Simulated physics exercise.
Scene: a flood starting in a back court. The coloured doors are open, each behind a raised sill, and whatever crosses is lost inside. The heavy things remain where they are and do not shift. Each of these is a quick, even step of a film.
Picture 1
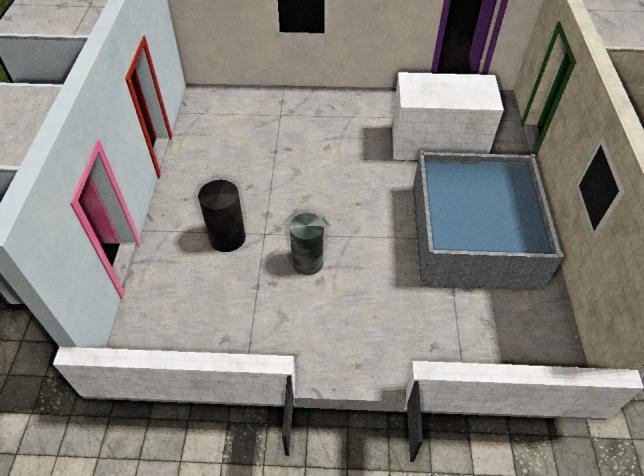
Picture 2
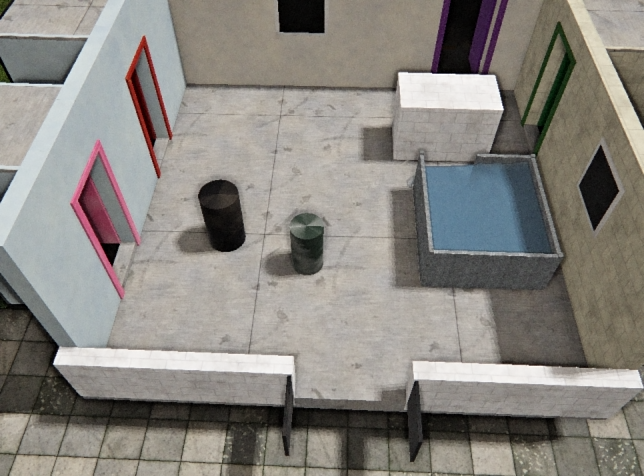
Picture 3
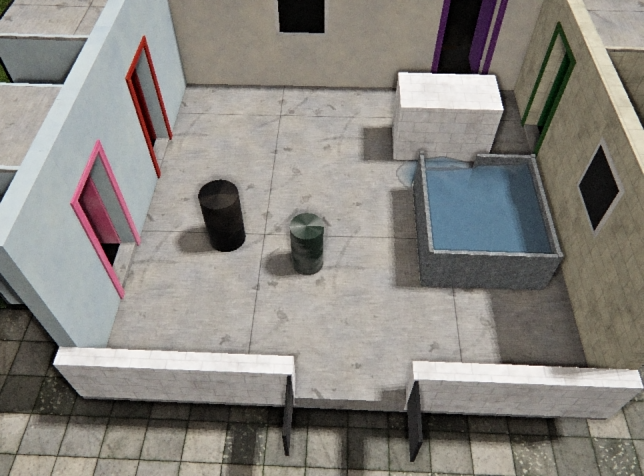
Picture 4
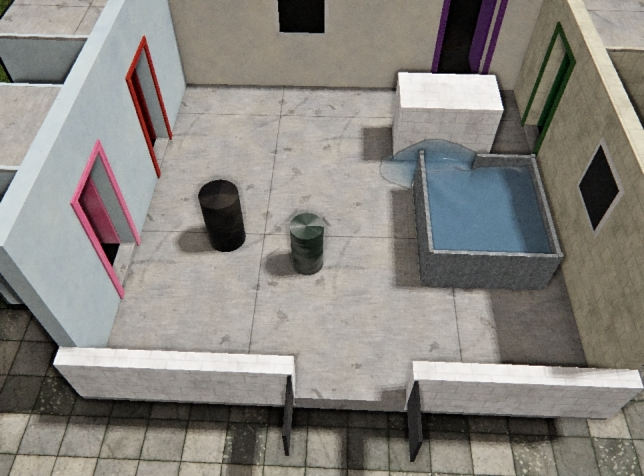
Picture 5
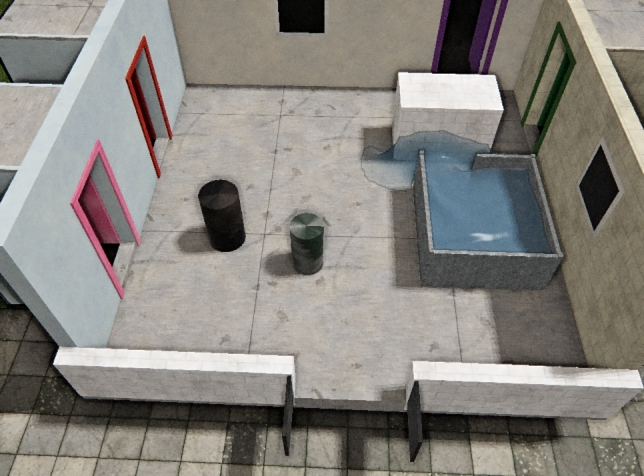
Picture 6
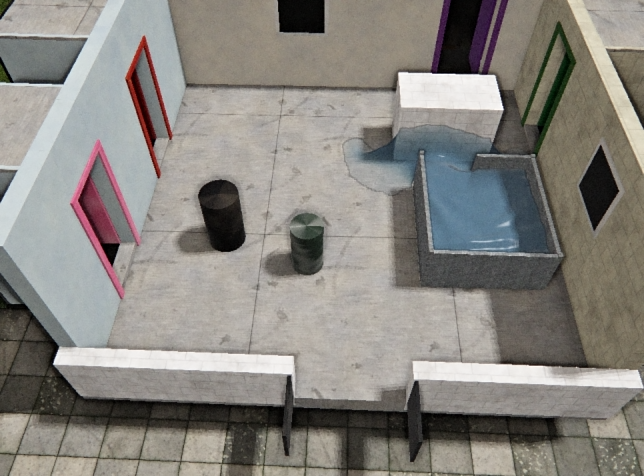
Water pours from a gap in the far side of a square grey tank and spreads in a thin sheet over the pale floor of a walled court, seen from above. A black cylinder and a dark green one stand mid-court, with a white block behind the tank and pink, red, green and purple doorways around. The sheet widens leftward along the block while the tank's surface ripples, the camera still.
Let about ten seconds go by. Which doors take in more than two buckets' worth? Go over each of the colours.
The pink door does not; the purple door does; the red door does; the green door does.
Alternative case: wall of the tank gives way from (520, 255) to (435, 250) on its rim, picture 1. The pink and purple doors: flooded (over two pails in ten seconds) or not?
Put simply, the pink door falls below the limit; the purple door overflows.
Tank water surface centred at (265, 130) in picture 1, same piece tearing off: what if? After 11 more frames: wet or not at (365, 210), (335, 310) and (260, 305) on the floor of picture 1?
In order: Untouched, untouched, untouched.
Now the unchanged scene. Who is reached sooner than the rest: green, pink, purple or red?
Result: The one in green is first.
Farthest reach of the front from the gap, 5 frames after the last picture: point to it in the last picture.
About (267, 126).
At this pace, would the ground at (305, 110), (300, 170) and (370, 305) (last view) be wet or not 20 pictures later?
In turn, the points end up soaked, soaked and high and dry.
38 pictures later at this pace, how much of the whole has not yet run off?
About 92 %.
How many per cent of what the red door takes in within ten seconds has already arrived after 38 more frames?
Something like 75 in a hundred.
A moment on, water covers 20 % of the floor; the pink door not reached, the purple door not reached, the red door not reached, the green door under two buckets in.
Next, water covers 50 % of the floor; the pink door not reached, the purple door not reached, the red door wet at the sill, nothing in, the green door over two buckets in.
Then, water covers 65 % of the floor; the pink door wet at the sill, nothing in, the purple door under two buckets in, the red door over two buckets in, the green door over two buckets in.
Later, water covers 90 % of the floor; the pink door wet at the sill, nothing in, the purple door over two buckets in, the red door far over two buckets in, the green door over two buckets in.
In the end, water covers 95 % of the floor; the pink door under two buckets in, the purple door over two buckets in, the red door far over two buckets in, the green door over two buckets in.
